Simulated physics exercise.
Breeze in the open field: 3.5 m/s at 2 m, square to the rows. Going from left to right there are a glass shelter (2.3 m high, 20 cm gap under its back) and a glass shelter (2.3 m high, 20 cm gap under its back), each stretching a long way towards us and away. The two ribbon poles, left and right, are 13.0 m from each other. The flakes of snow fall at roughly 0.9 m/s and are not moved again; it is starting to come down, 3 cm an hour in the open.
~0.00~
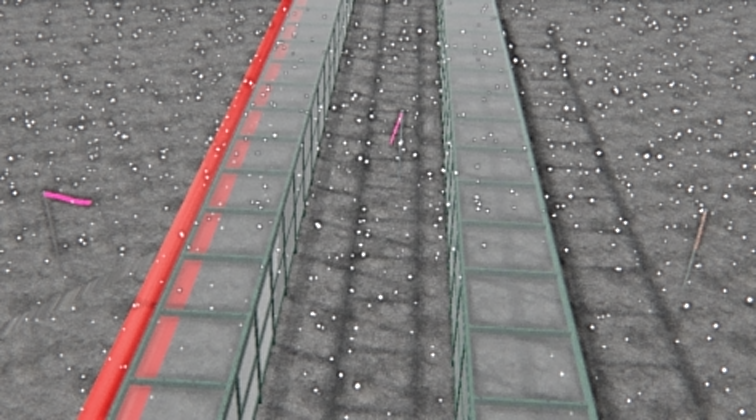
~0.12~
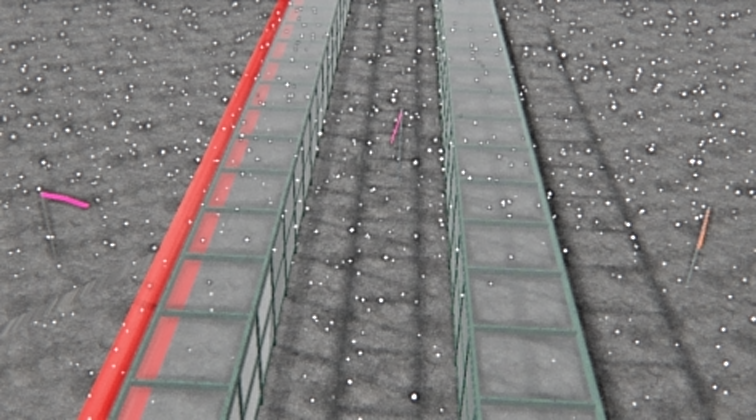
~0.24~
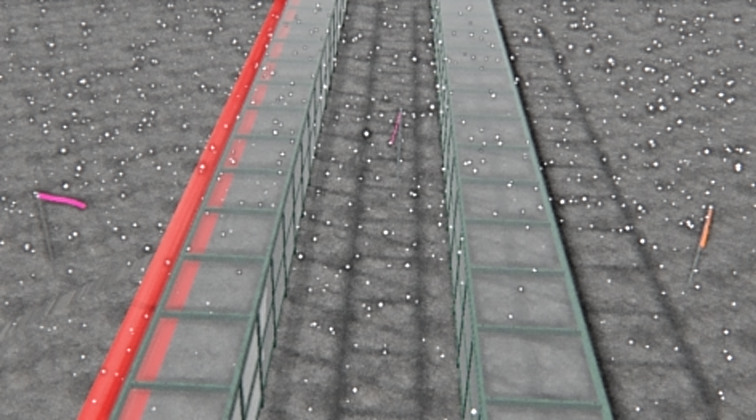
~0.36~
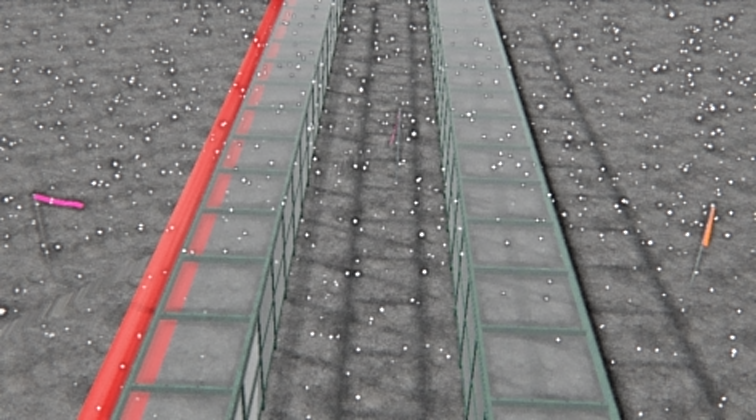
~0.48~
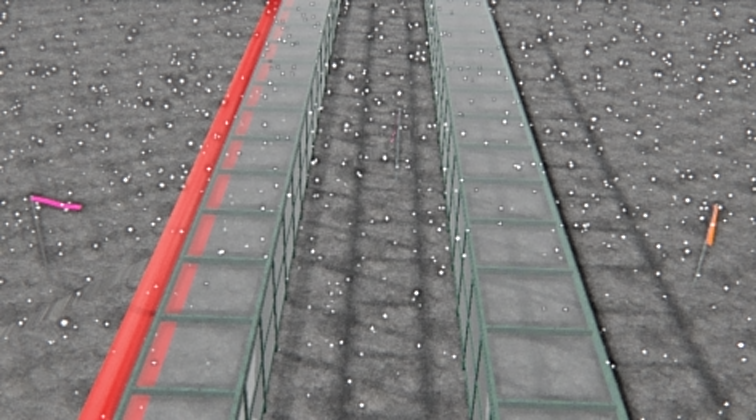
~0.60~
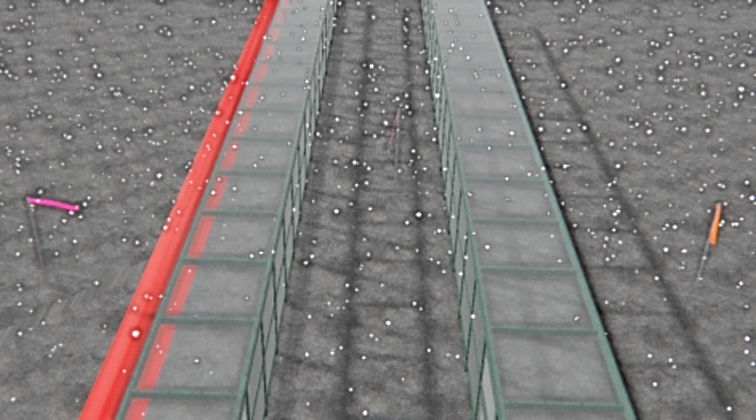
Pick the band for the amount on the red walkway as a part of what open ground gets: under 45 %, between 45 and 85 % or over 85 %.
Over 85 %.
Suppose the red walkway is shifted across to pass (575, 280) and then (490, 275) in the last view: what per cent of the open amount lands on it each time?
Try 1: Near 90 %; try 2: Near 0 %.
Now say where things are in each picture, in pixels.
In the first picture, the left ribbon ends at (90, 202), leaning 80 degrees to the right.
In the second picture, the red one passes (179, 260).
In the third picture, above the rows the flakes slant 85 degrees from upright, towards the right and the top of the left glass shelter crosses (266, 134).
In the fourth picture, the left ribbon ends at (82, 206), leaning 80 degrees to the right and the red one passes (200, 202).
In the fifth picture, the right ribbon ends at (710, 244), hanging almost straight and above the rows the flakes slant 85 degrees from upright, towards the right.
In the sixth picture, the top of the right glass shelter crosses (496, 143).
10 minutes on, 5 mm on the red walkway, 5 mm in the open.
30 minutes on, 16 mm on the red walkway, 15 mm in the open.
60 minutes on, 32 mm on the red walkway, 30 mm in the open, so the red walkway has 105 % of the open amount; the left half of it has 106 %, the right half 104 %.
